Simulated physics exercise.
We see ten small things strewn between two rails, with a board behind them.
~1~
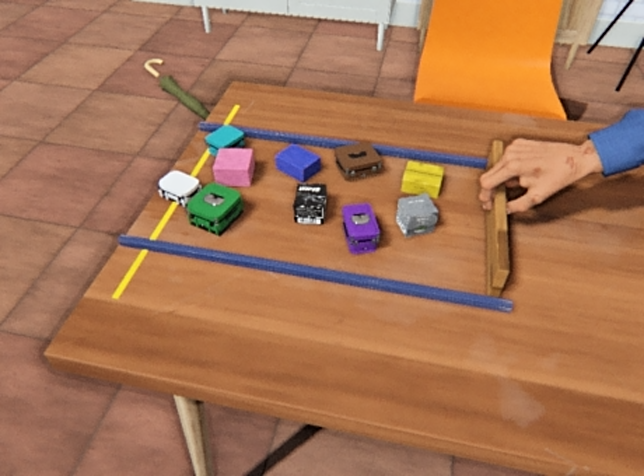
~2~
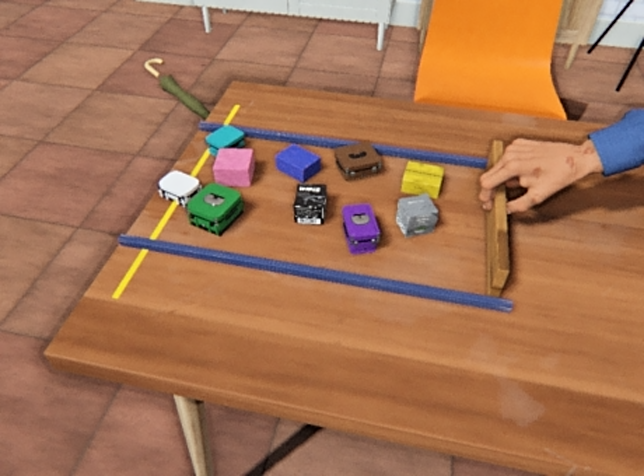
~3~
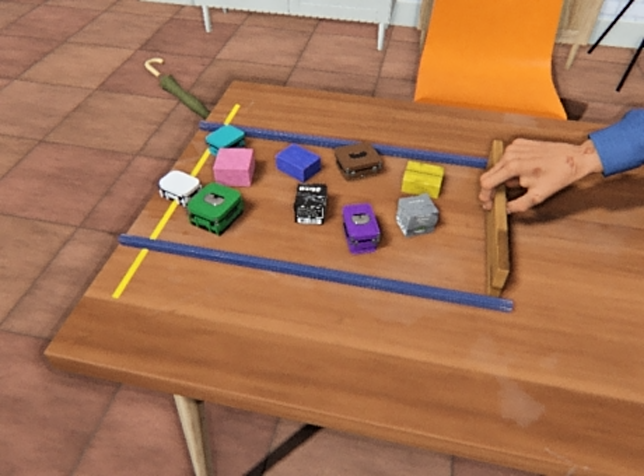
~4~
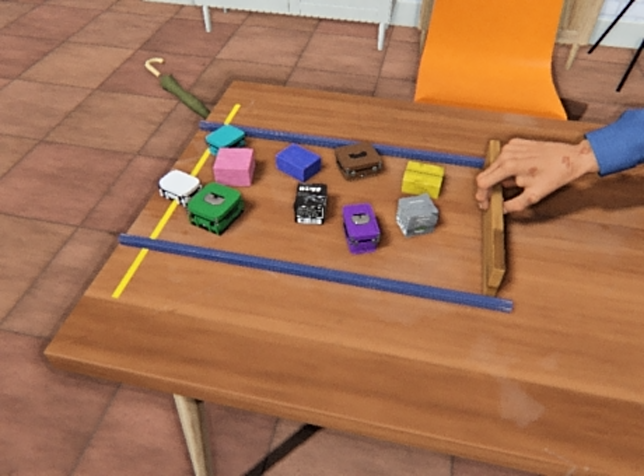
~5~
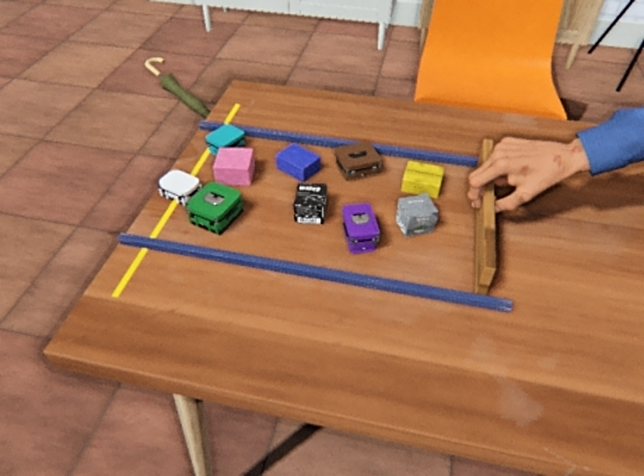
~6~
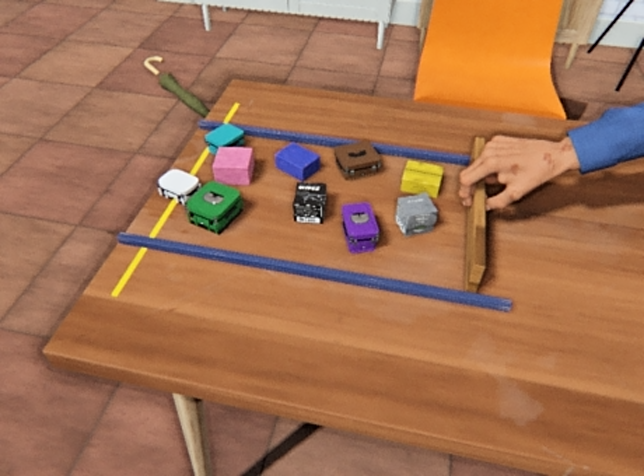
In this clip, ten small coloured objects lie scattered between two blue rails on a wooden table, while a hand at the right holds a wooden board upright, then slides it slightly left as the objects stay still.
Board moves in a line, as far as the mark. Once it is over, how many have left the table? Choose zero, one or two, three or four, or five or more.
Five or more of them have left the table.
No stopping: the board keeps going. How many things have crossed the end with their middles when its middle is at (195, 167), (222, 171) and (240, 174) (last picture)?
That makes 7, 4, 1.
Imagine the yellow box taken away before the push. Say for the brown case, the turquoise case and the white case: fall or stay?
Brown case: Still there. Turquoise case: Over the edge. White case: Over the edge.
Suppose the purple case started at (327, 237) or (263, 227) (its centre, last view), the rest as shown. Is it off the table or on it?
Well, the purple case stays aboard in the first case and stays aboard in the second.
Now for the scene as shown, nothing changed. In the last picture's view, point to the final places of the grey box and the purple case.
In the last picture the grey box sits around (173, 167) and the purple case around (159, 192).
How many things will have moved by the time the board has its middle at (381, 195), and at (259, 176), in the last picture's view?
At the first point the count is 5, at the second it's 10.
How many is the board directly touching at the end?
In total, 3.
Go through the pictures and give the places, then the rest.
In the first picture, white case (181, 189); turquoise case (226, 143); pink block (235, 167); board (496, 212); tape (189, 182).
In the second picture, turquoise case (226, 142); yellow box (423, 179).
In the third picture, pink block (235, 167); board (496, 212).
In the fourth picture, white case (181, 189); blue block (299, 163).
In the fifth picture, turquoise case (226, 142); purple case (360, 229).
In the sixth picture, white case (180, 188); turquoise case (225, 141); pink block (234, 166); board (475, 209); tape (188, 180).
A little later, none off yet; white case at rest near (180, 188); turquoise case at rest near (225, 141); pink block at rest near (234, 166).
Next, none off yet; white case moving near (175, 191); turquoise case shifted a little near (217, 139); pink block shifted about its own width near (202, 174).
Later still, one off so far; white case tilted a little near (135, 197); turquoise case on its side near (173, 180); pink block shifted well along near (151, 173).
When it is over, the number that fall off is five or more; down, brown case, black box, blue block, green case, pink block, turquoise case and white case.
